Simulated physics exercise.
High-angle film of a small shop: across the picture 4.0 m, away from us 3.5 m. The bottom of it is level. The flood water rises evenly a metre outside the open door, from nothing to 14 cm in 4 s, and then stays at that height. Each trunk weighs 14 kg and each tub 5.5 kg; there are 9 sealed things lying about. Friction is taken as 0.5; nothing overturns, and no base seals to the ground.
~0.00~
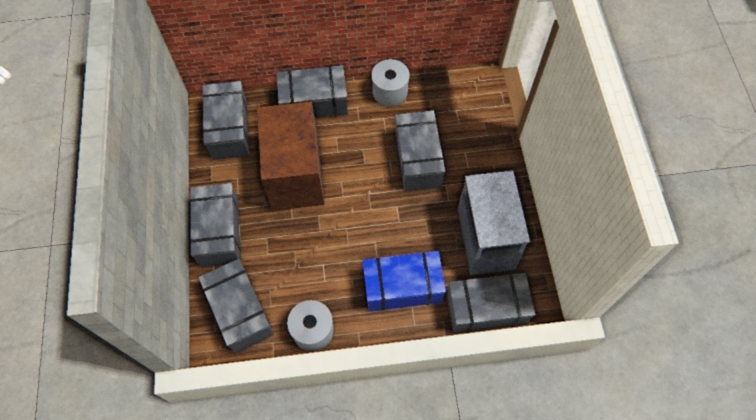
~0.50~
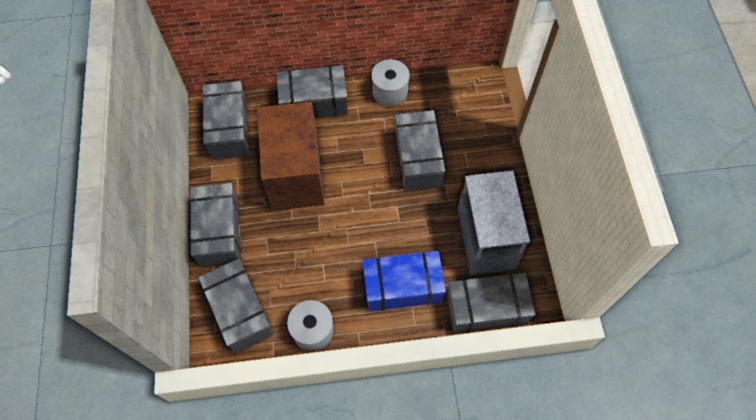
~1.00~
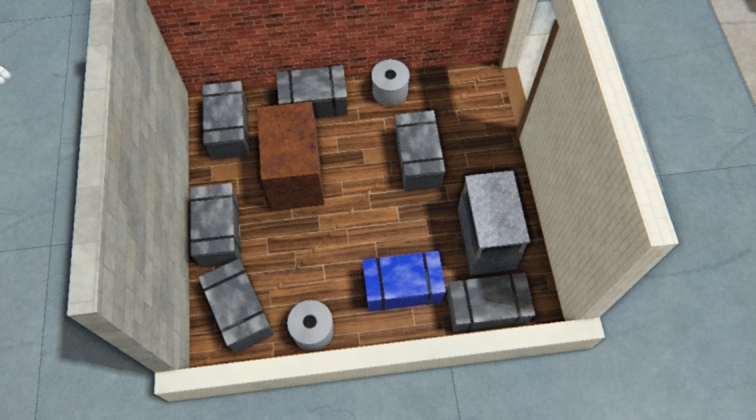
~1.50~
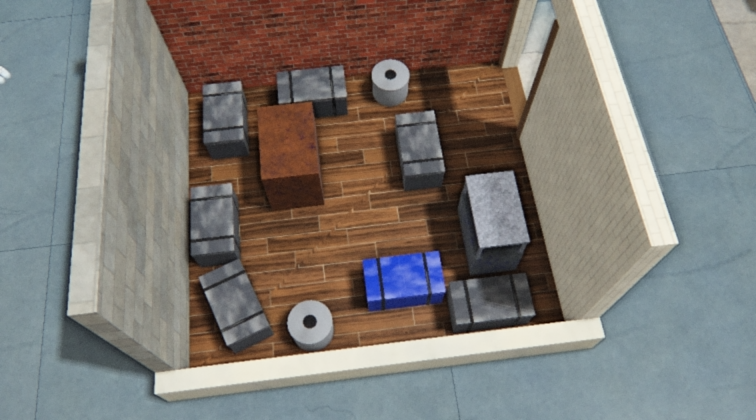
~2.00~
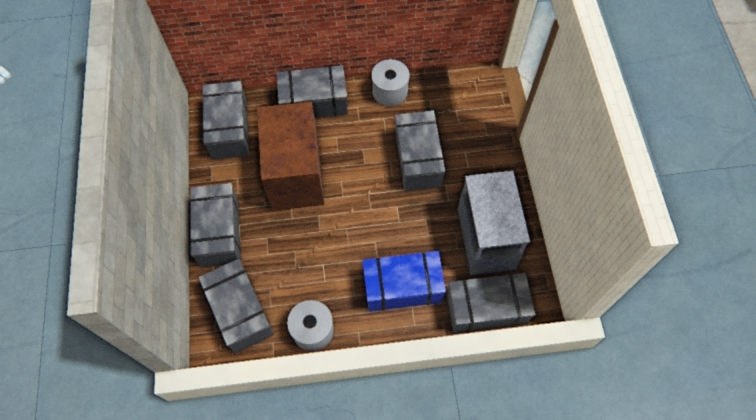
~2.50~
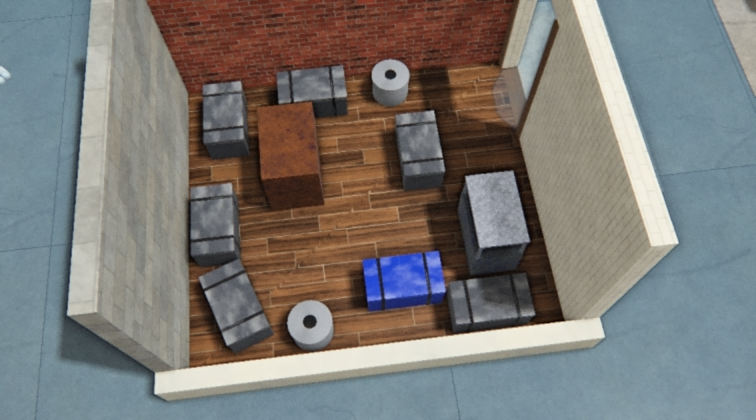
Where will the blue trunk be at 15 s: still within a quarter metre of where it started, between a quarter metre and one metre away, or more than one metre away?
Watching it, I'd expect a moderate movement overall.
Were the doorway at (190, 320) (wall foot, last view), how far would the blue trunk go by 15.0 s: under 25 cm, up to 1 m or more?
With that change, the blue trunk is swept well off.
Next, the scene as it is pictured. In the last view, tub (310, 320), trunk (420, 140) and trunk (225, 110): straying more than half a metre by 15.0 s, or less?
Well, in sequence it's smaller, farther, farther.
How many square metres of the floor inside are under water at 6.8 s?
Roughly 7.5 m2 of it is wet.
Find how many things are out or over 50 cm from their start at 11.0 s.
By my tally, 4.
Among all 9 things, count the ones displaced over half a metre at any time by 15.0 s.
5.
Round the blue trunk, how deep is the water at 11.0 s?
Roughly 4 cm deep.
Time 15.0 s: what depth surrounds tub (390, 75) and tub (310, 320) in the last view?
5 and 8 cm.
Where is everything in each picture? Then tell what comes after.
The blue trunk at (404, 276), on the bottom; water covers 0.0 m2; 0 of 9 have shifted, in the first picture.
The blue trunk at (404, 276), on the bottom; 0.0 m2 under water; 0 of 9 have shifted, in the second picture.
The blue trunk at (404, 276) rests on the ground; water covers 0.0 m2; 0 of 9 have shifted, in the third picture.
The blue trunk at (404, 276) rests on the ground; water covers 0.0 m2; 0 of 9 have shifted, in the fourth picture.
The blue trunk at (404, 276), on the bottom; water covers 0.0 m2; 0 of 9 have shifted, in the fifth picture.
The blue trunk at (404, 276), on the bottom; water covers 0.1 m2; 0 of 9 have shifted, in the sixth picture.
After 3.5 s the blue trunk is near (404, 276), 0.0 m from its start, aground; 0 afloat.
After 6.8 s the blue trunk is near (404, 276), 0.0 m from its start, aground; 2 afloat.
After 11.0 s the blue trunk is near (405, 311), 0.4 m from its start, afloat; 7 afloat.
After 15.0 s the blue trunk is near (453, 307), 0.6 m from its start, afloat; 9 afloat.
